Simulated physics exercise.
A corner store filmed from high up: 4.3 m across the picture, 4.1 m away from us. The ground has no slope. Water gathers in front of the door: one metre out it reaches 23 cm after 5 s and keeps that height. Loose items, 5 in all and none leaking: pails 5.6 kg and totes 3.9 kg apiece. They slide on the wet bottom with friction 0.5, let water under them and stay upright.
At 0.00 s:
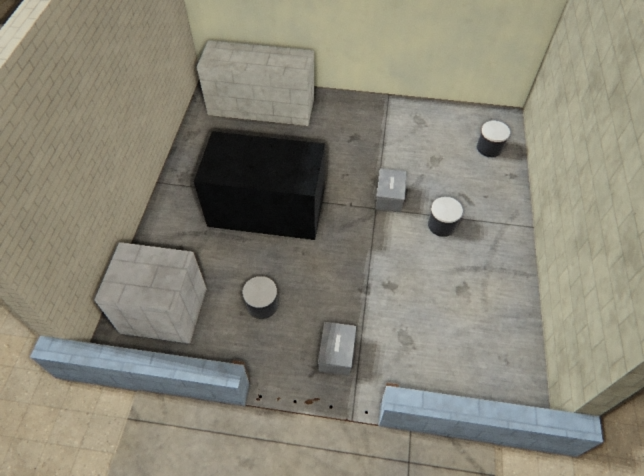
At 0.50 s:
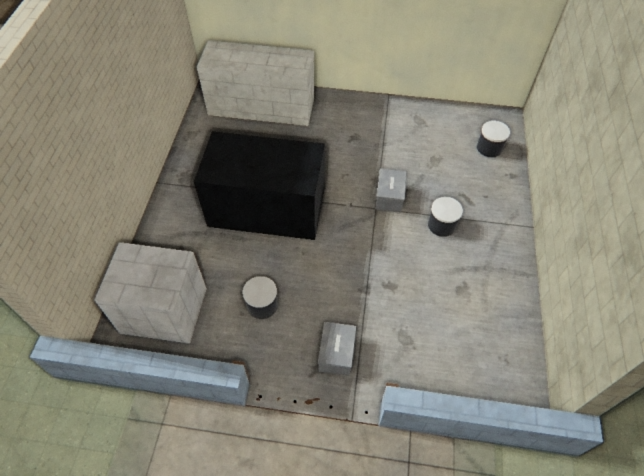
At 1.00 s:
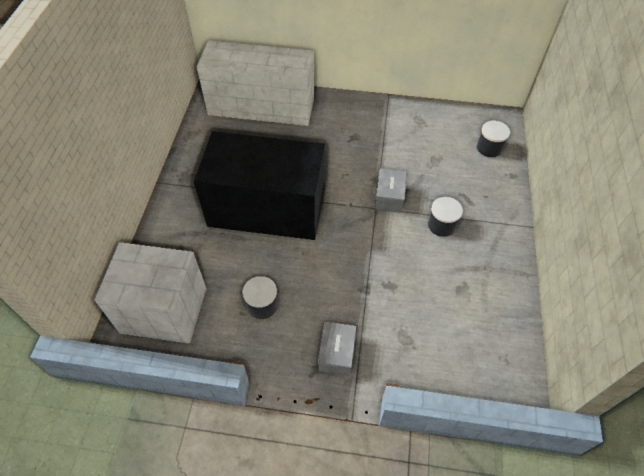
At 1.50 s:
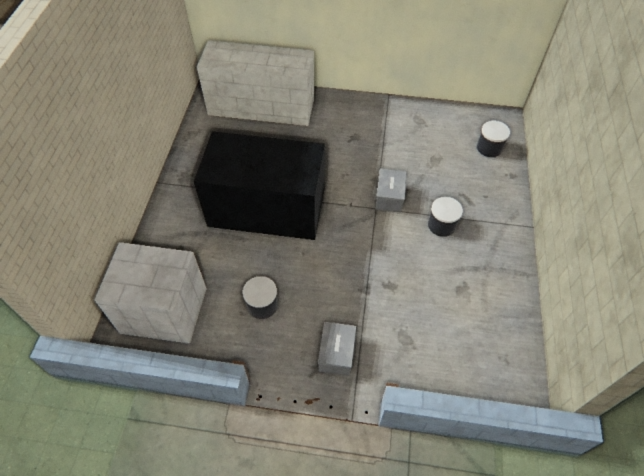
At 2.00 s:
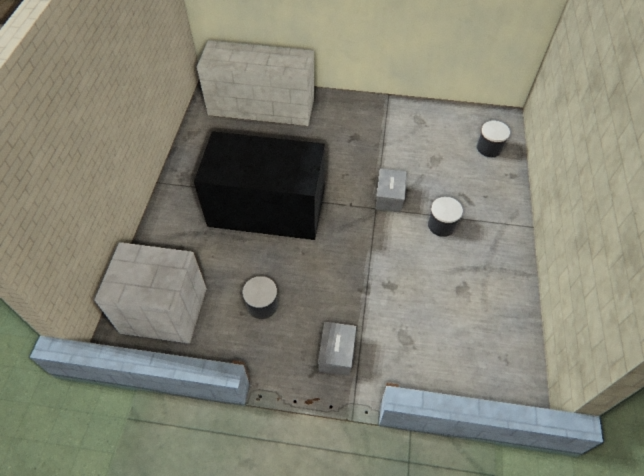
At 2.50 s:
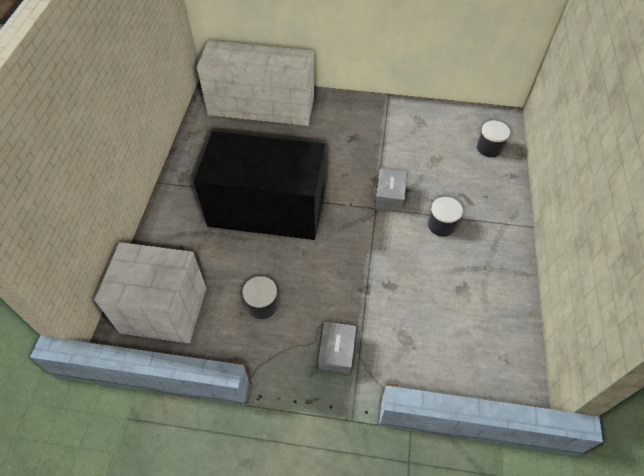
At first, the tan paving outside a walled room holding blocks, round pails and small gray boxes is bare. Green-tinted water then covers the paving from the sides, closing in on the doorway between two low blue walls, and finally edges just inside, while every object stays still.
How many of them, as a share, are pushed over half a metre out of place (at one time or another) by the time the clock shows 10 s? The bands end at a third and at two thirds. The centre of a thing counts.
That comes to at least two thirds.
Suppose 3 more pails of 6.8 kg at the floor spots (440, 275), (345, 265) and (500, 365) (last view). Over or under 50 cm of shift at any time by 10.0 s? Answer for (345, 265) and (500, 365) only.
In turn: More, short of it.
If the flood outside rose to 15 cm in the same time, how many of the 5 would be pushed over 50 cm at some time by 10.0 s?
In that case 2 of them.
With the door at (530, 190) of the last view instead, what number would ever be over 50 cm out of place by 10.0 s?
In that case 2 of them.
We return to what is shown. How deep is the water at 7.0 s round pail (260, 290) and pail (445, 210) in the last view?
About 7 and 4 cm.
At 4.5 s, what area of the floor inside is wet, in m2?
Some 5.0 m2.
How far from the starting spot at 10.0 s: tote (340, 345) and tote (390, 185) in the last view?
In that order: 350 cm, 150 cm.
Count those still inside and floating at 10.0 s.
I count 4.
After 3.5 s 1 of 5 are over 50 cm from their spots; 0 afloat.
After 4.5 s 1 of 5 are over 50 cm from their spots; 0 afloat.
After 7.0 s 4 of 5 are over 50 cm from their spots; 2 afloat.
After 10.0 s 4 of 5 are over 50 cm from their spots, and 4 have been at some point; 4 afloat.
